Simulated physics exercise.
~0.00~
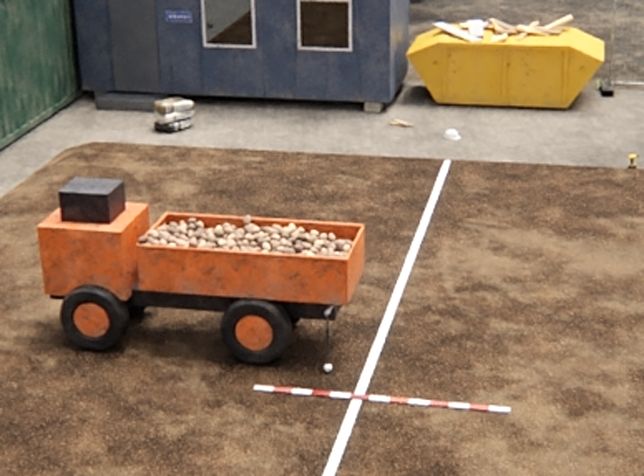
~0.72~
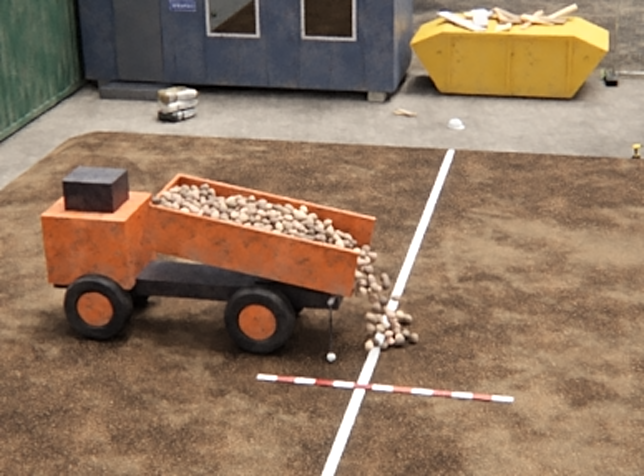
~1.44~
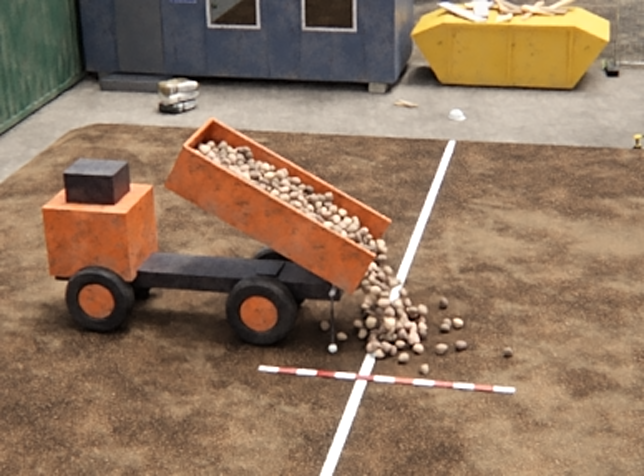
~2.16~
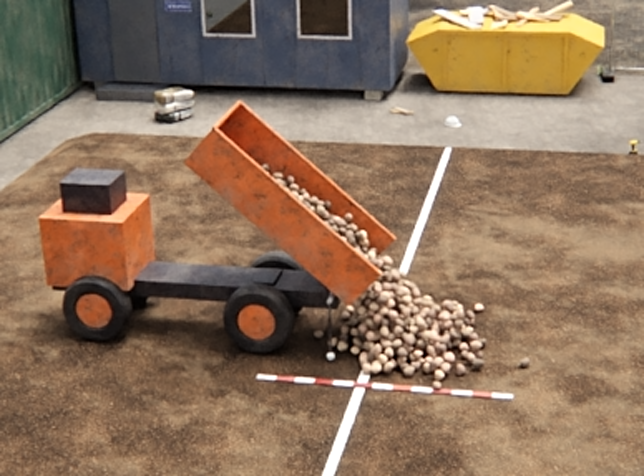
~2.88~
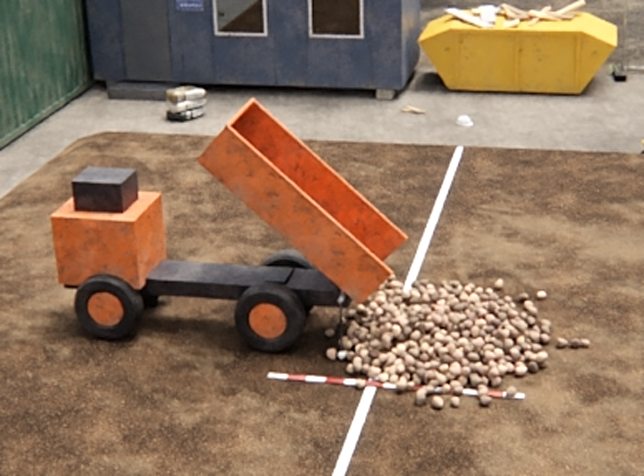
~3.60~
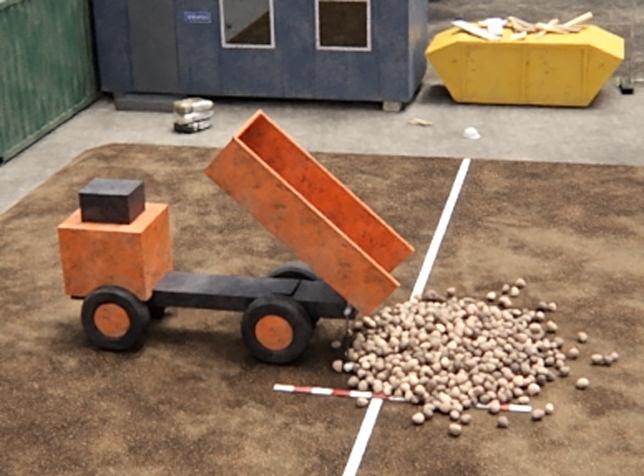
A yard of flat brown ground, edged by grey paving, is seen from above and to the side by a slightly swaying camera. An orange truck with black wheels stands at left, its bed full of pale brown stones, beside a white line and a red and white staff. Behind are a dark blue cabin and a yellow skip of wood. The bed tilts up at its front, and stones spill from the rear onto the line. It steepens and holds still as the stones pour out, spreading rightward. Finally the bed is empty, and the heap lies mostly beyond the line, partly covering the staff.
